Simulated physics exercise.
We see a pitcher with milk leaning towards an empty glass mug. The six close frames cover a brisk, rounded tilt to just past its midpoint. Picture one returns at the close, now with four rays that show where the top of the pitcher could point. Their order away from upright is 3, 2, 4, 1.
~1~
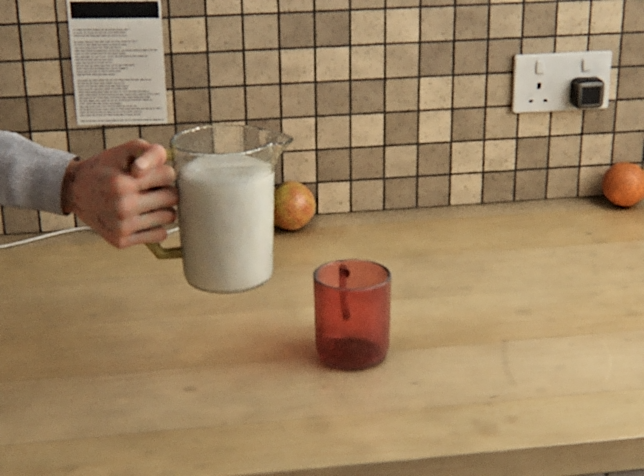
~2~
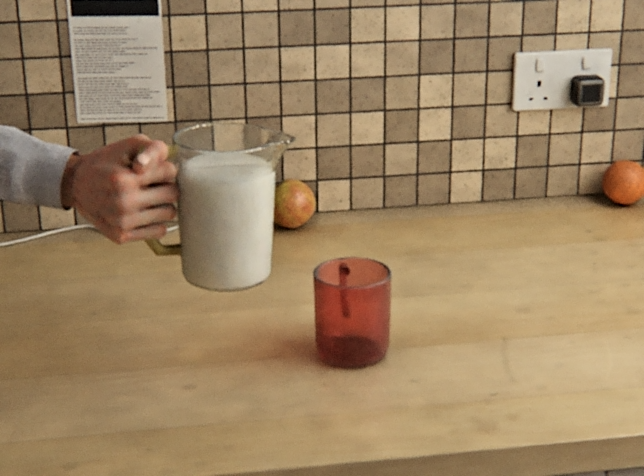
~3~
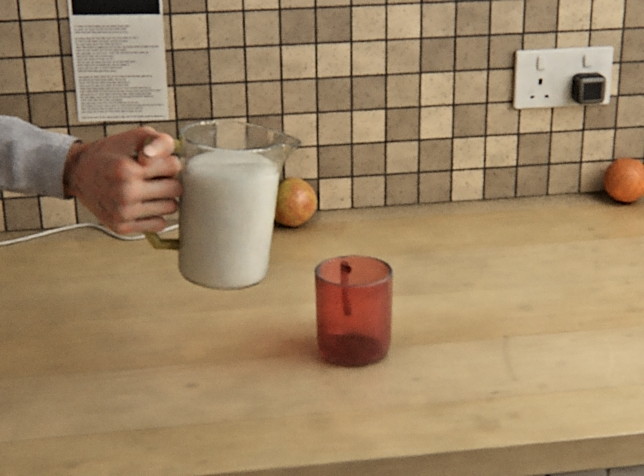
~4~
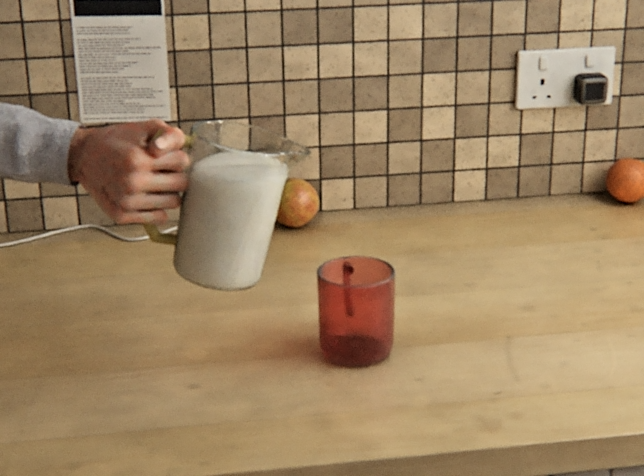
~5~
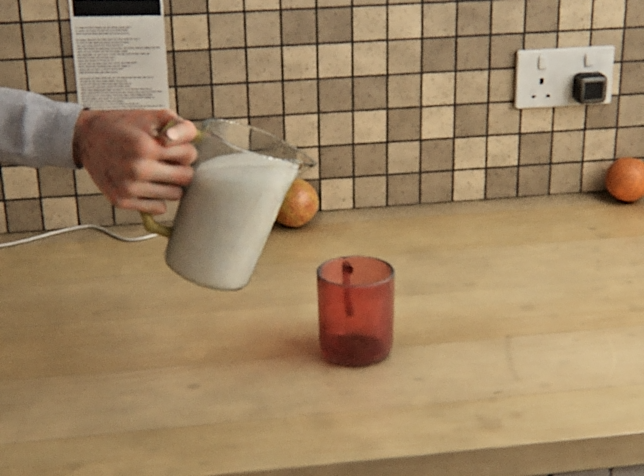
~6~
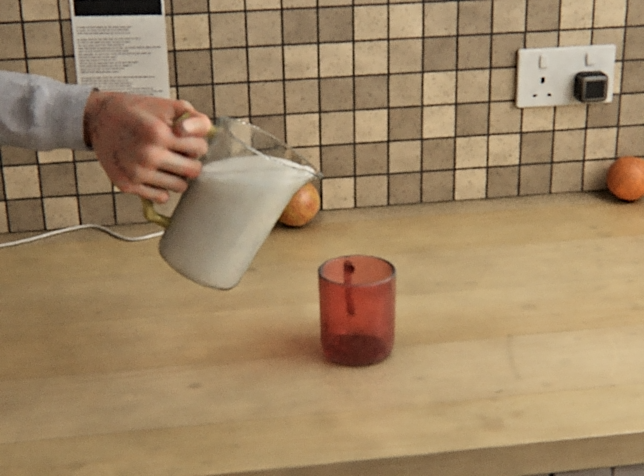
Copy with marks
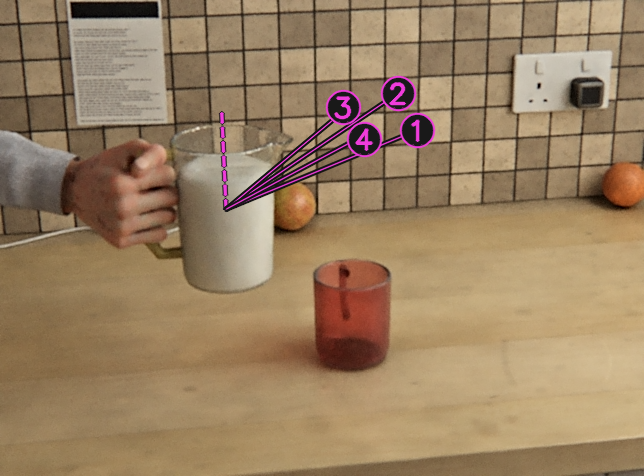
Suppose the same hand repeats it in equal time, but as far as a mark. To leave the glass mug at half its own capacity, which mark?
Use tilt 2.
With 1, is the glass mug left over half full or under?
Over half.
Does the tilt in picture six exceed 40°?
No.
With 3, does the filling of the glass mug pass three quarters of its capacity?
No.
On the marked copy, 1 at (401, 136); 2 at (384, 102); 3 at (332, 120); 4 at (347, 143).
Choosing 1, the glass mug ends with about 82 % of what it can hold.
Choosing 2, the glass mug ends with about 48 % of what it can hold.
Choosing 3, the glass mug ends with about 35 % of what it can hold.
Choosing 4, the glass mug ends with about 64 % of what it can hold.
